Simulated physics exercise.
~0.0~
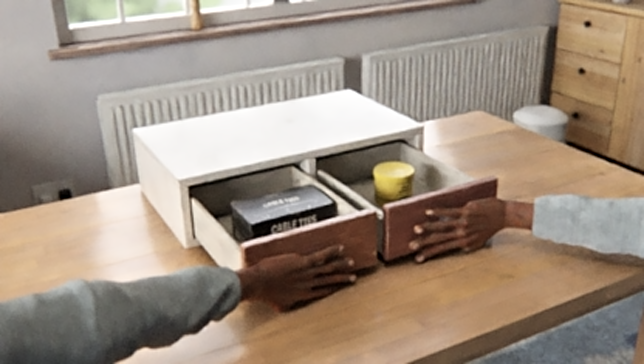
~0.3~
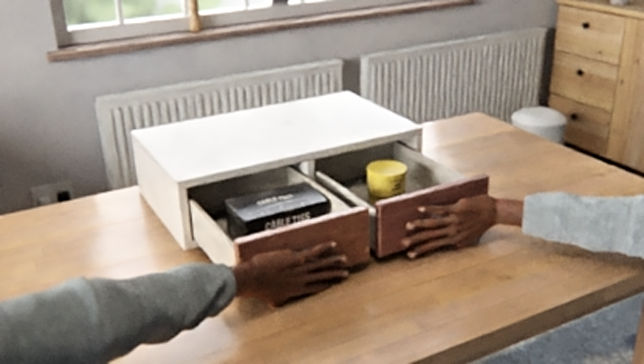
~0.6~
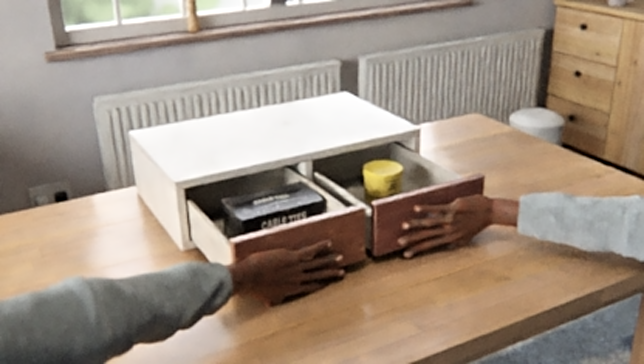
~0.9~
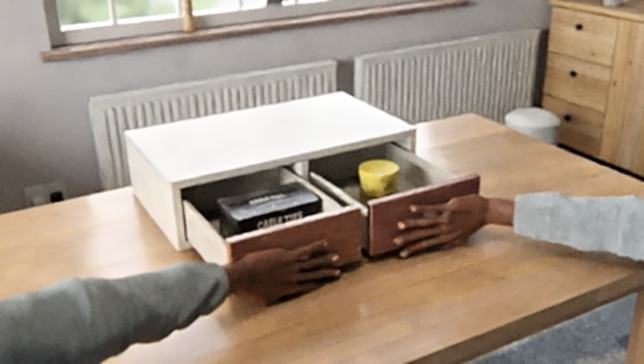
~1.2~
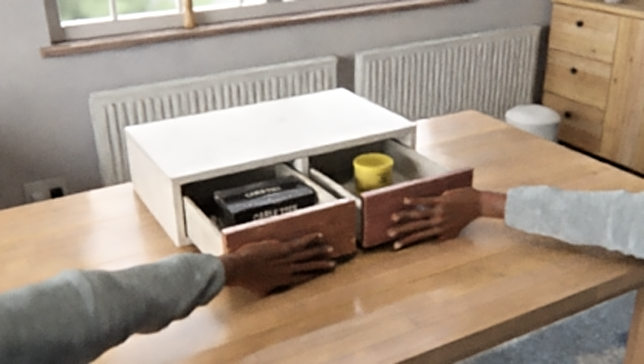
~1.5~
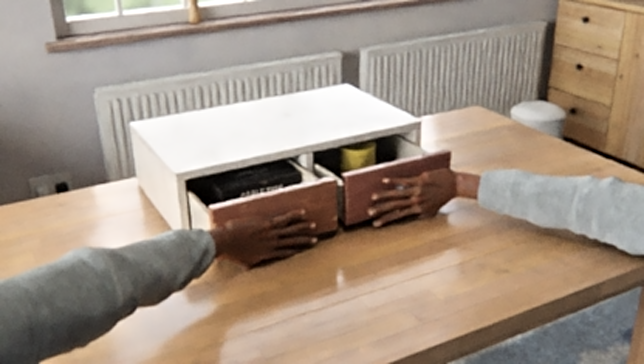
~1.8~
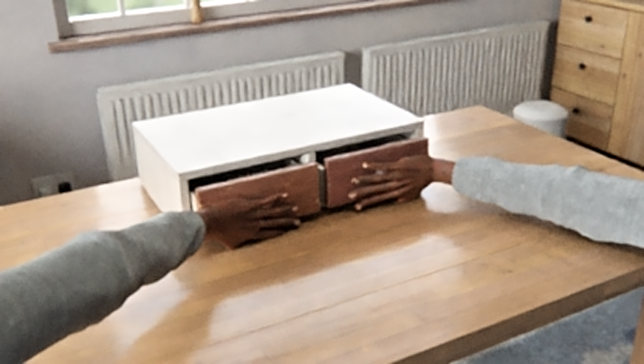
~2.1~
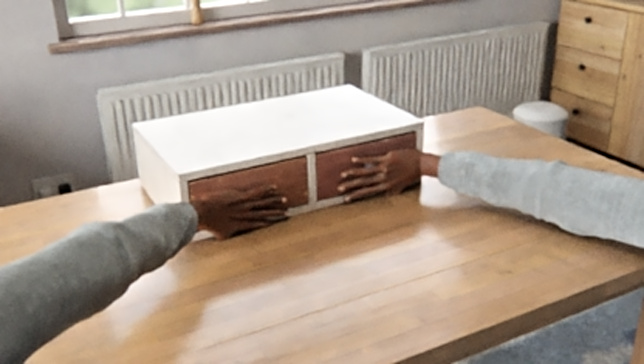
On a wooden table in front of a window and radiators, two hands rested on the open drawers of a small white chest, one holding a black box and the other a yellow tin, then pushed both drawers in until they shut flush.
